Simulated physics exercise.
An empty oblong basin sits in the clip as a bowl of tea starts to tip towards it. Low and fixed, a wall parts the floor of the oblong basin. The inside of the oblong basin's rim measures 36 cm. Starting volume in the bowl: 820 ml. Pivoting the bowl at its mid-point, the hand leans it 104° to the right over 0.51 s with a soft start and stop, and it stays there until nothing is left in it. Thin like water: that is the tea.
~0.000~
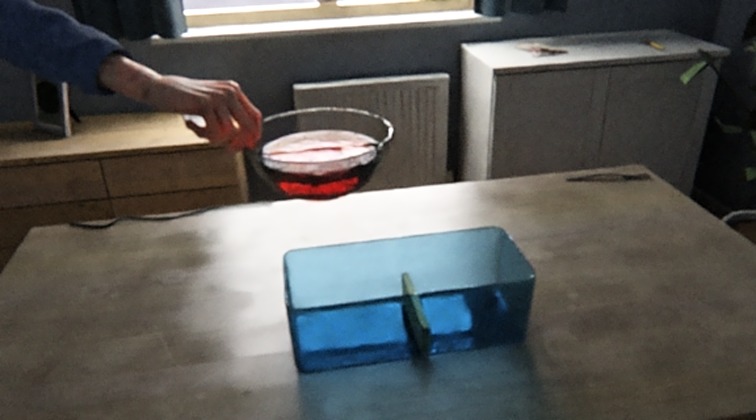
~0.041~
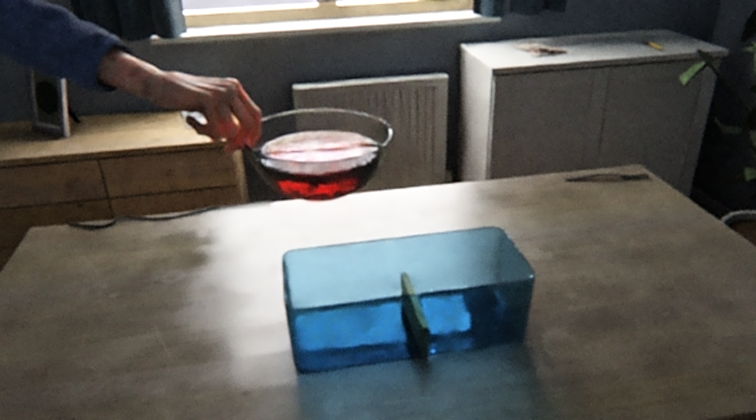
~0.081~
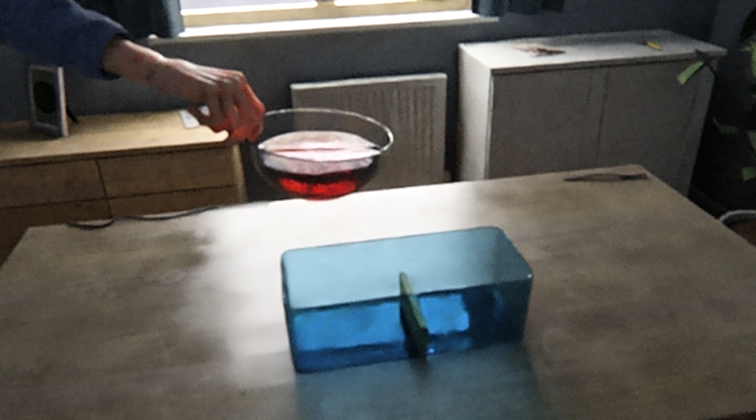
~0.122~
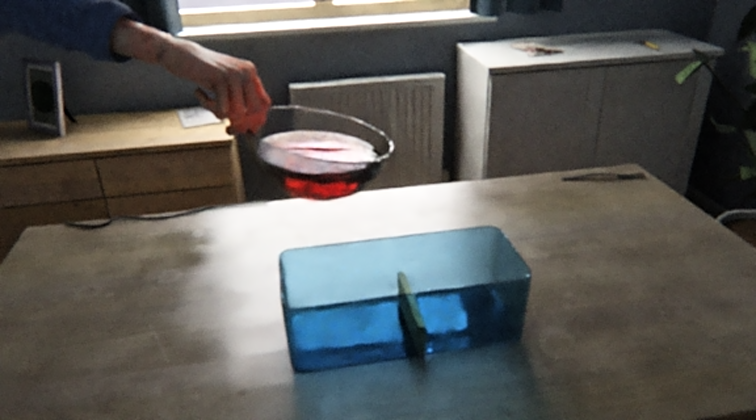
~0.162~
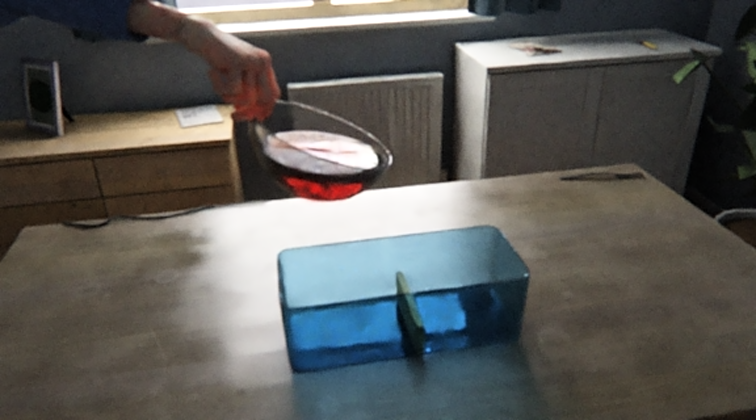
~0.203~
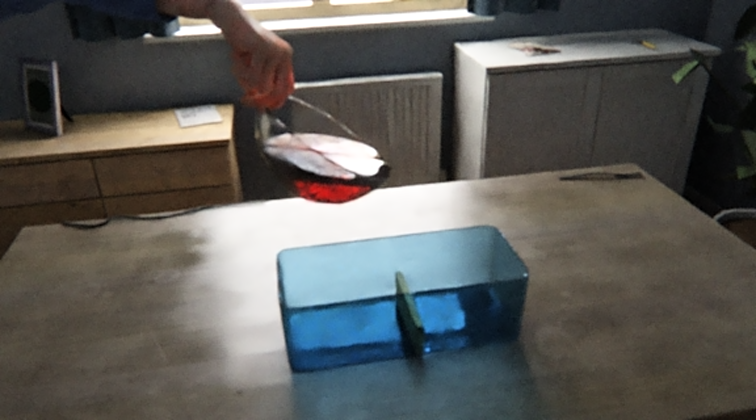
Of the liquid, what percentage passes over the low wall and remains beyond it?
The far part has about 51 per cent.
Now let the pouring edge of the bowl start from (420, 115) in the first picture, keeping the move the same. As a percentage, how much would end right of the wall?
70 %.
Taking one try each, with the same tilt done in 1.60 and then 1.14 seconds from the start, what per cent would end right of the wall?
In turn about 80 and 70 per cent.
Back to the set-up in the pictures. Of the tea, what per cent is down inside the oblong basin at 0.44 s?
38 %, give or take.
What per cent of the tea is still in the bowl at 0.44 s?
Some 5 % of it is still there.
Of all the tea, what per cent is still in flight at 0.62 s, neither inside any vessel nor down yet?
About 12 per cent.
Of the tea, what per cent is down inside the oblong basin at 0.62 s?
About 88 %.
By 0.44 s the tilt is 100° and 5 per cent is still to pour, 4 is left of the wall and 35 right of it.
By 0.62 s the tilt is 104° and 0 per cent is still to pour, 35 is left of the wall and 53 right of it.
By 0.81 s the tilt is 104° and 1 per cent is still to pour, 37 is left of the wall and 48 right of it.
By 1.01 s the tilt is 104° and 0 per cent is still to pour, 42 is left of the wall and 51 right of it.
At rest 42 per cent lies left of the wall, 51 right of it and 6 outside.
